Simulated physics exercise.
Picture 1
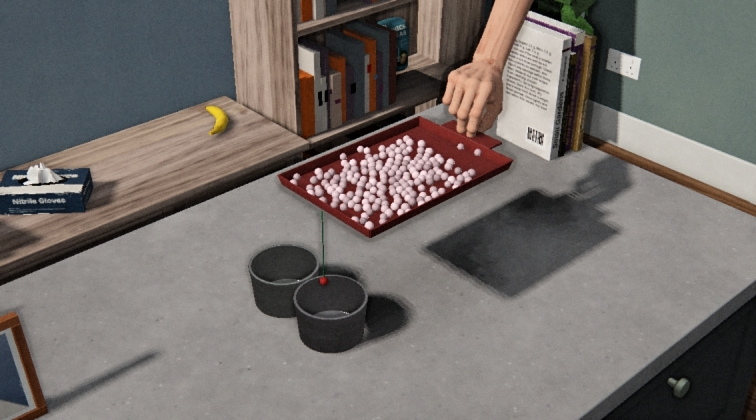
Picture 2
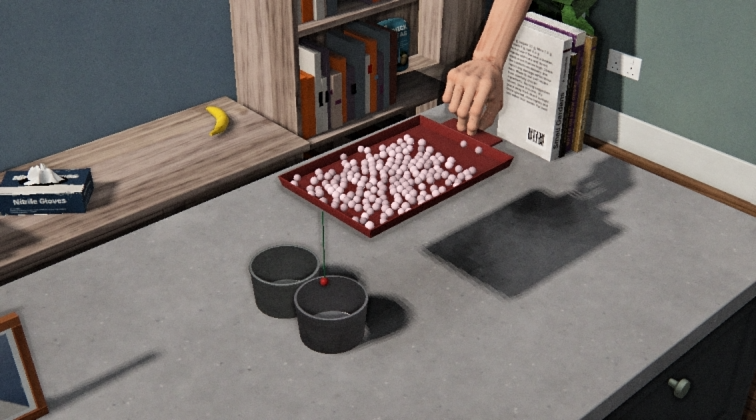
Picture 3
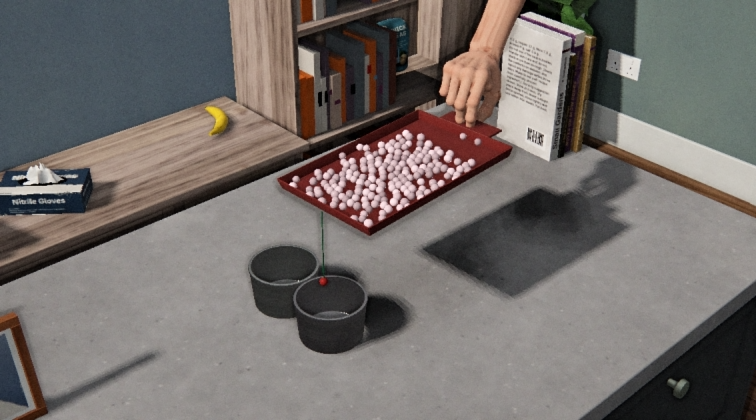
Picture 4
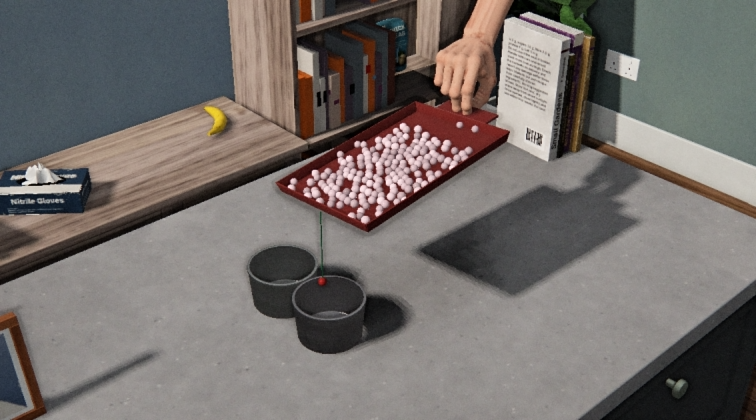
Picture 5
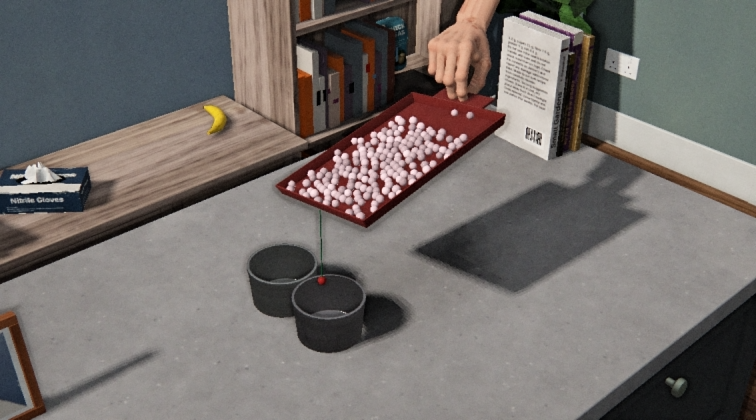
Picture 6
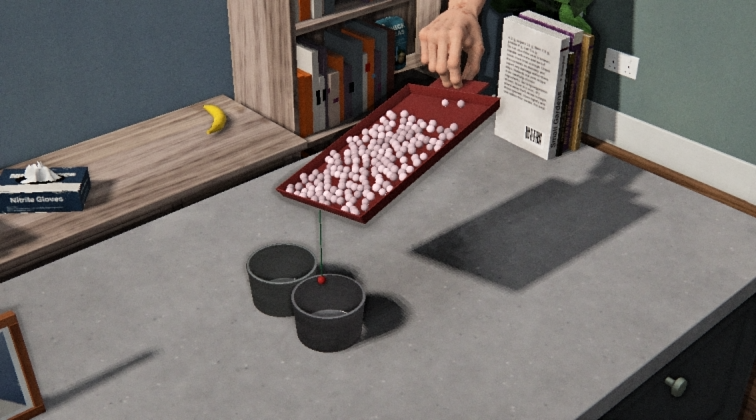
A hand at the far end of a dark red tray heaped with pale pink beads tips it gradually, raising that end while the near left corner dips and the beads begin shifting toward it. Below sit two dark grey dishes and a small red bead on a thread, on a grey countertop seen from above at an angle. Books, shelves, a banana and a glove box stay still behind, and the camera holds steady.
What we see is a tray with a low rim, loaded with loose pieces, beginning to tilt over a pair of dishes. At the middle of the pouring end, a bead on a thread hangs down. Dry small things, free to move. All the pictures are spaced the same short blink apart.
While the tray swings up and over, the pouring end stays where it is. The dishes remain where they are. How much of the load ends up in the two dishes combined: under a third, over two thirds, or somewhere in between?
The dishes capture in excess of two thirds of the load.
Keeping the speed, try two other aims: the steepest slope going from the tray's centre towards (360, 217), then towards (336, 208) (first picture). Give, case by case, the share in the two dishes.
The first try yields 10 percent and the second 10 percent.
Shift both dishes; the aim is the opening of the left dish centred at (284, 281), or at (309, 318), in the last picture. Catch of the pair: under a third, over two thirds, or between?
For the first spot it's in the middle band, and for the next one it's below one third.
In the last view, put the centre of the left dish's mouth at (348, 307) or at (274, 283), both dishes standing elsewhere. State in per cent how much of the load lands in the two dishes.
About 0 and 40 per cent.
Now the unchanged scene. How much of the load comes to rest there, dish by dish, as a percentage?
Left dish about 80 per cent, right dish about 0 per cent.
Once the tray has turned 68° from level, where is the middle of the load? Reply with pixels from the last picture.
In the last view, the load is centred close to (294, 204).
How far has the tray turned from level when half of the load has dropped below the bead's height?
At some 80 degrees.
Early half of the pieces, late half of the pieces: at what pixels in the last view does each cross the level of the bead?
The leading part at (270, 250), the rest of it at (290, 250).
Just after the last frame, tray tipped steeply; roughly half on the tray; roughly a quarter in the left dish; just a few outside both; roughly a quarter in the air.
A moment on, tray tipped past a quarter turn; the larger part in the left dish; about a tenth outside both; just a few in the air.
Further on, tray tipped past a quarter turn; the larger part in the left dish; about a tenth outside both.
When it is over, tray tipped past a quarter turn; not one in the right dish; the larger part in the left dish; about a tenth outside both.
